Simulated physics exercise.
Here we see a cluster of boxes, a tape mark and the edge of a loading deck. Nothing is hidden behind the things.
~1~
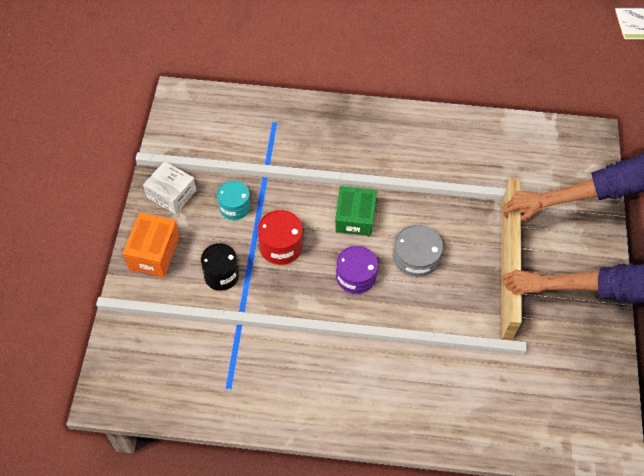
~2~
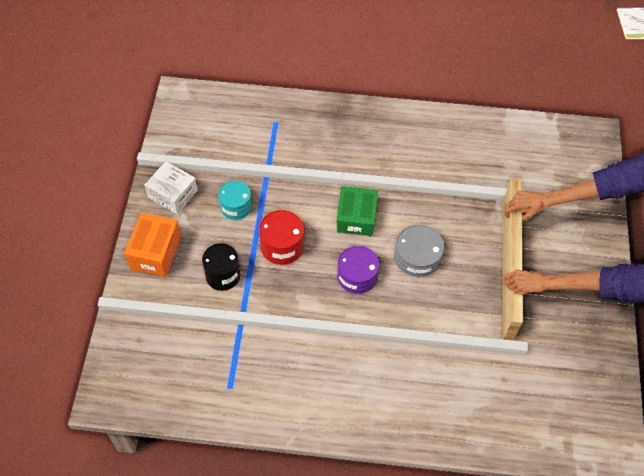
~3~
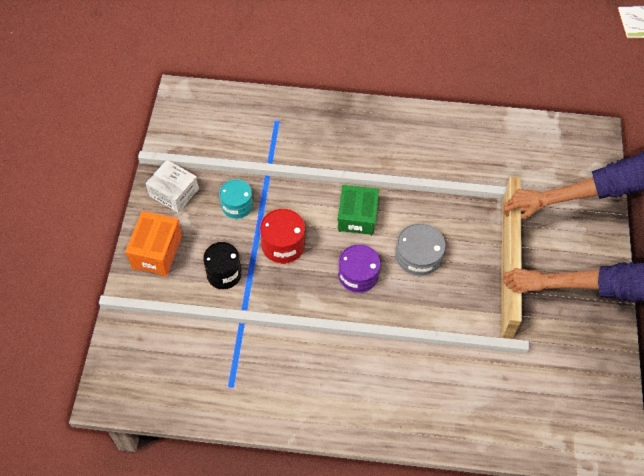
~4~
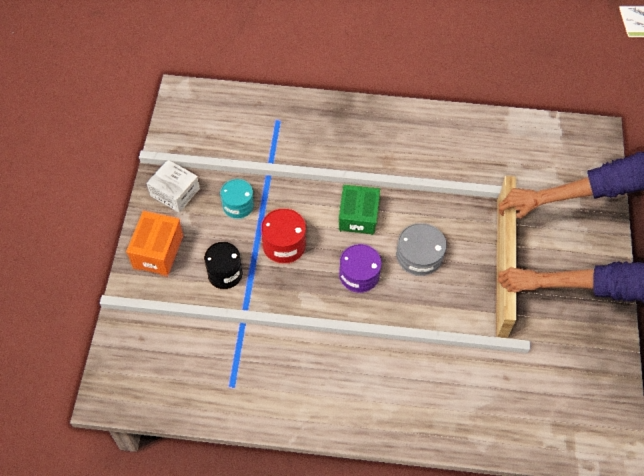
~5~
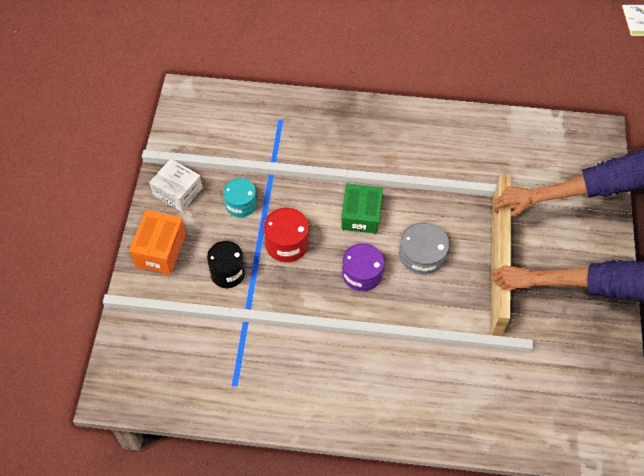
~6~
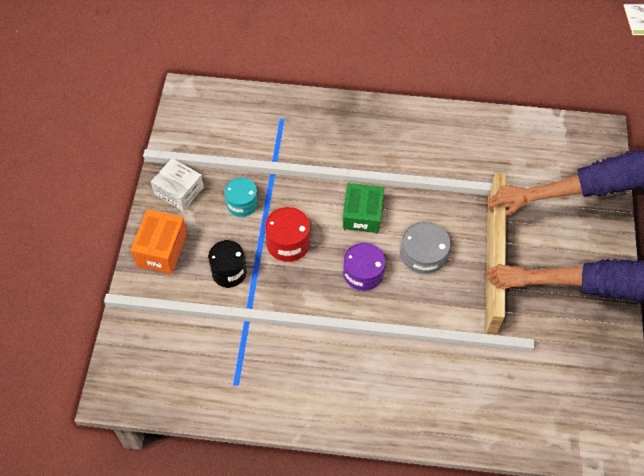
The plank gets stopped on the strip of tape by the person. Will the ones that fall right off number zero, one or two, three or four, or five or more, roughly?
The fall count stays at nil.
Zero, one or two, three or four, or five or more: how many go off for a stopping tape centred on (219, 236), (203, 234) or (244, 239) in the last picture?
In order: Either one or two; one to two; zero.
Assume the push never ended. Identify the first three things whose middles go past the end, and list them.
Orange tote, then white box, then red canister.
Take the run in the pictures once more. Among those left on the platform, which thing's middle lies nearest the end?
The orange tote is the one.
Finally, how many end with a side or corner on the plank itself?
Count: 3.
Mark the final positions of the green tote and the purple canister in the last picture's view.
First (250, 192), then (235, 267).
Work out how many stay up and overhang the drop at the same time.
Things overhanging at the end: 0.
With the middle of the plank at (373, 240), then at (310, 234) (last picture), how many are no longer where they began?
Tally: 3; 4.
Soon after, none off yet; orange tote at rest near (160, 242); white box at rest near (178, 185); turquoise canister at rest near (241, 197).
In the end, the number that fall off is zero.
